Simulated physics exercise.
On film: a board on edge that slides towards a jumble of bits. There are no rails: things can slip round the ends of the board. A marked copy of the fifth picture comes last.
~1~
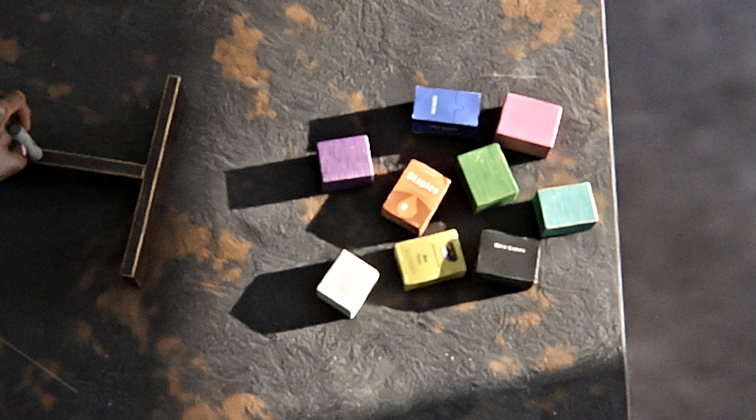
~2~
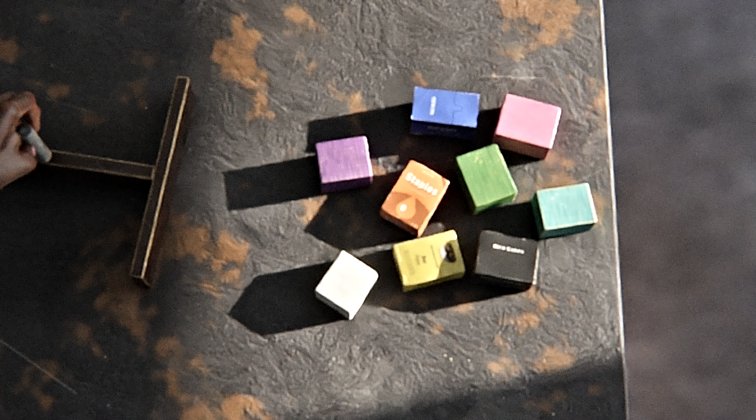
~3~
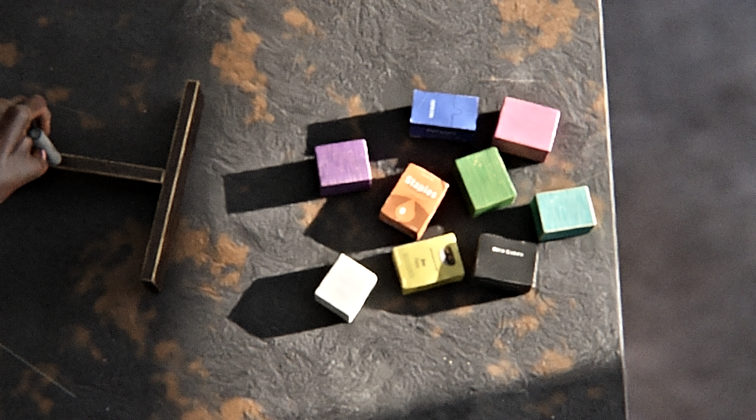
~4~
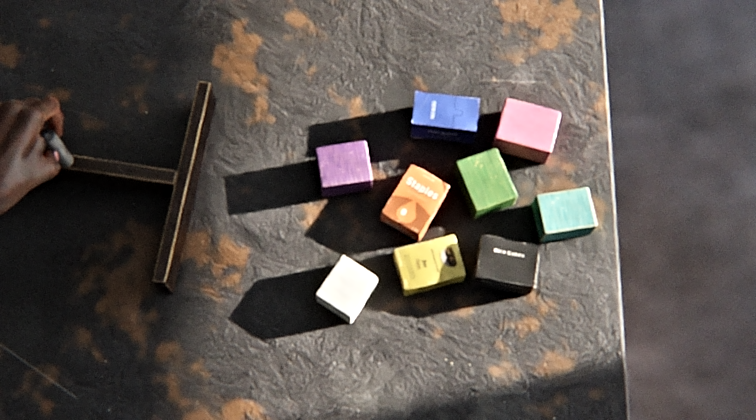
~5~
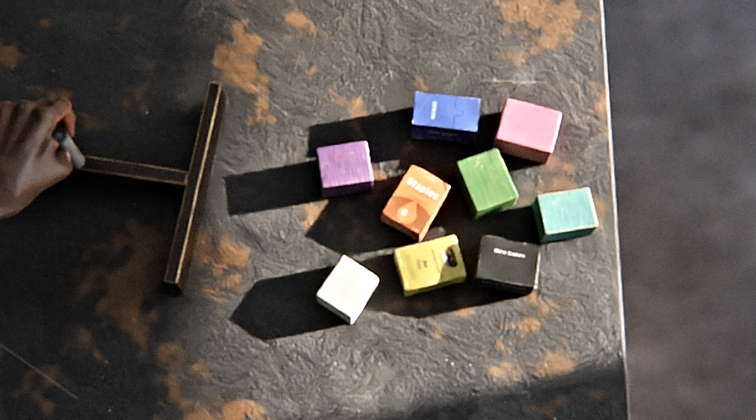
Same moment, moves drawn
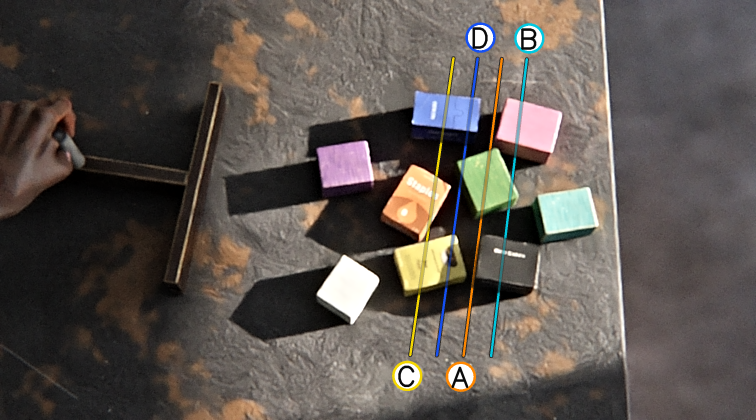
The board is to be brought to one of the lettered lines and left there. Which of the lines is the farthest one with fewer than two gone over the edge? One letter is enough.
Up to line A.
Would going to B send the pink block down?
By then, yes.
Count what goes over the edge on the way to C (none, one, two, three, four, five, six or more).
The count is none.
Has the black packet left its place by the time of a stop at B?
By then, yes.
On the marked copy, A at (484, 200); B at (510, 201); C at (433, 199); D at (458, 200).
With A. Early on, board (298, 181); turquoise block (564, 215); pink block (527, 132).
Further on, board (402, 182); pink block (529, 126); black packet (532, 267).
At the end, board (483, 184); turquoise block (612, 230); black packet (613, 282); none fallen.
As for the rest, B drops three; C is within the limit but short; D is within the limit but short.
